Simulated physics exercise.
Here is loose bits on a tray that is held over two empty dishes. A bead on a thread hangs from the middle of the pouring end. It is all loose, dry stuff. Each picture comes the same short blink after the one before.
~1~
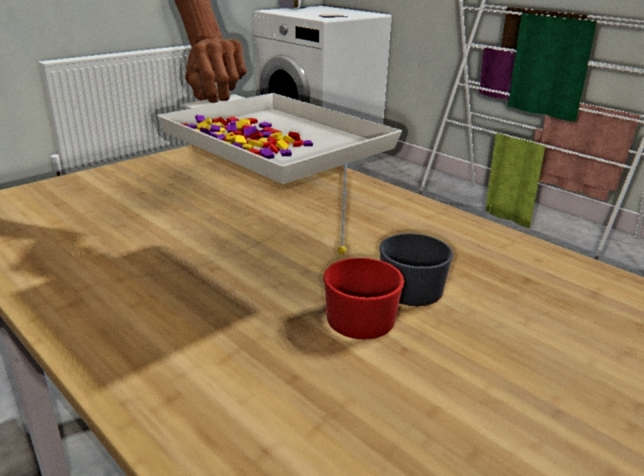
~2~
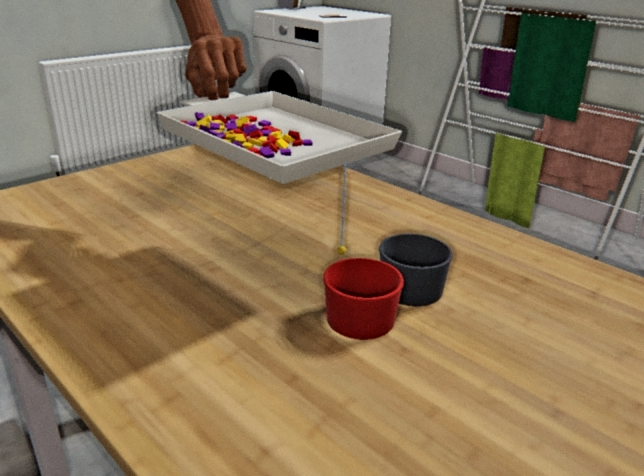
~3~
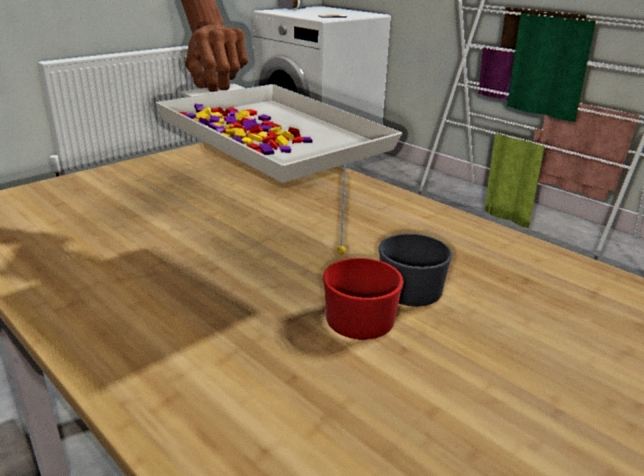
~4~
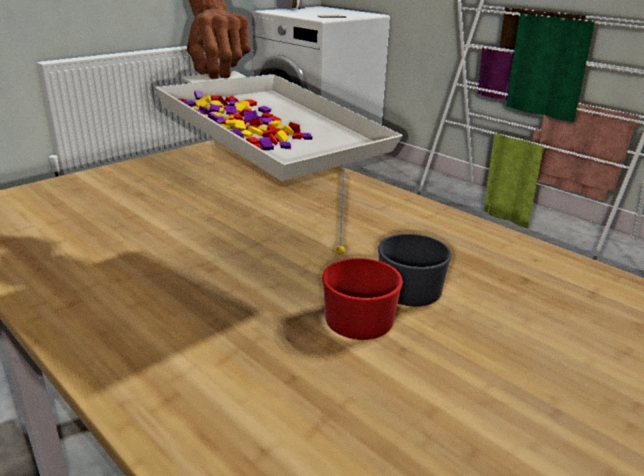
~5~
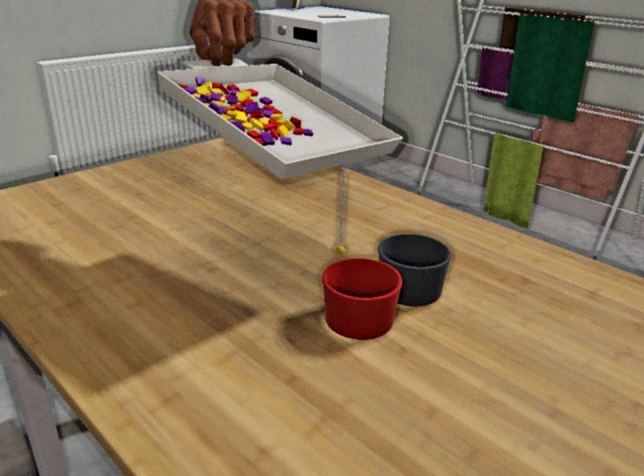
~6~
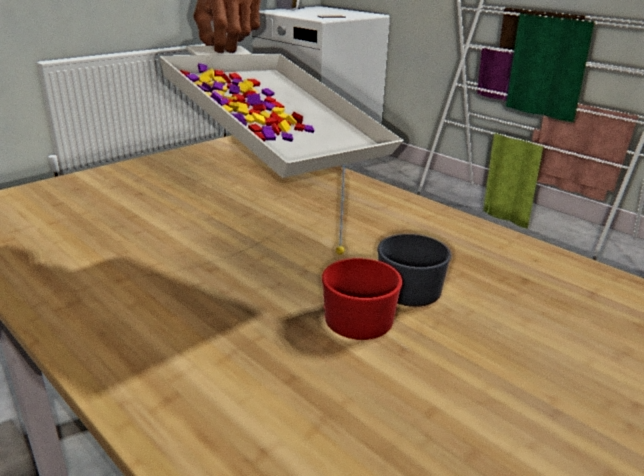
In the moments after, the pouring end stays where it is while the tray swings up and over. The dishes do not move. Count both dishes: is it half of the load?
Together they catch more than half.
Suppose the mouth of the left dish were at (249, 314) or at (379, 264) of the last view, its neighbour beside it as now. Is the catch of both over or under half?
The first try: Below a half. The second: More than half.
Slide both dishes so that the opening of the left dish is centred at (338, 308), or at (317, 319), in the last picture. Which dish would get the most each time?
The first try: The right one. The second: The dish on the right.
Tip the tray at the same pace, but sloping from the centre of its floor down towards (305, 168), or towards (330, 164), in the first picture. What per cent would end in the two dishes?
Near 10 % and 40 %.
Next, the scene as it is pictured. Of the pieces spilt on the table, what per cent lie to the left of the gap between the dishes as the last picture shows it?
About 50 per cent.
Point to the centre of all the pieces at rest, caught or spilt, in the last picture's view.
Around (400, 292).
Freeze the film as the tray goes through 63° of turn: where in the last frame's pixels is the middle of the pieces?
Near (362, 148).
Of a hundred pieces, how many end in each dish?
Left dish: 30 %, right dish: 50 %.
Shortly afterwards, tray tipped steeply; all but a few on the tray; a little in the air.
Next, tray tipped past a quarter turn; near two thirds on the tray; only a few in the left dish; near a quarter in the right dish; a little outside both; a little in the air.
Some moments later, tray tipped past a quarter turn; near a third in the left dish; near half in the right dish; near a quarter outside both.
In the end, tray tipped past a quarter turn; near a third in the left dish; near half in the right dish; near a quarter outside both.
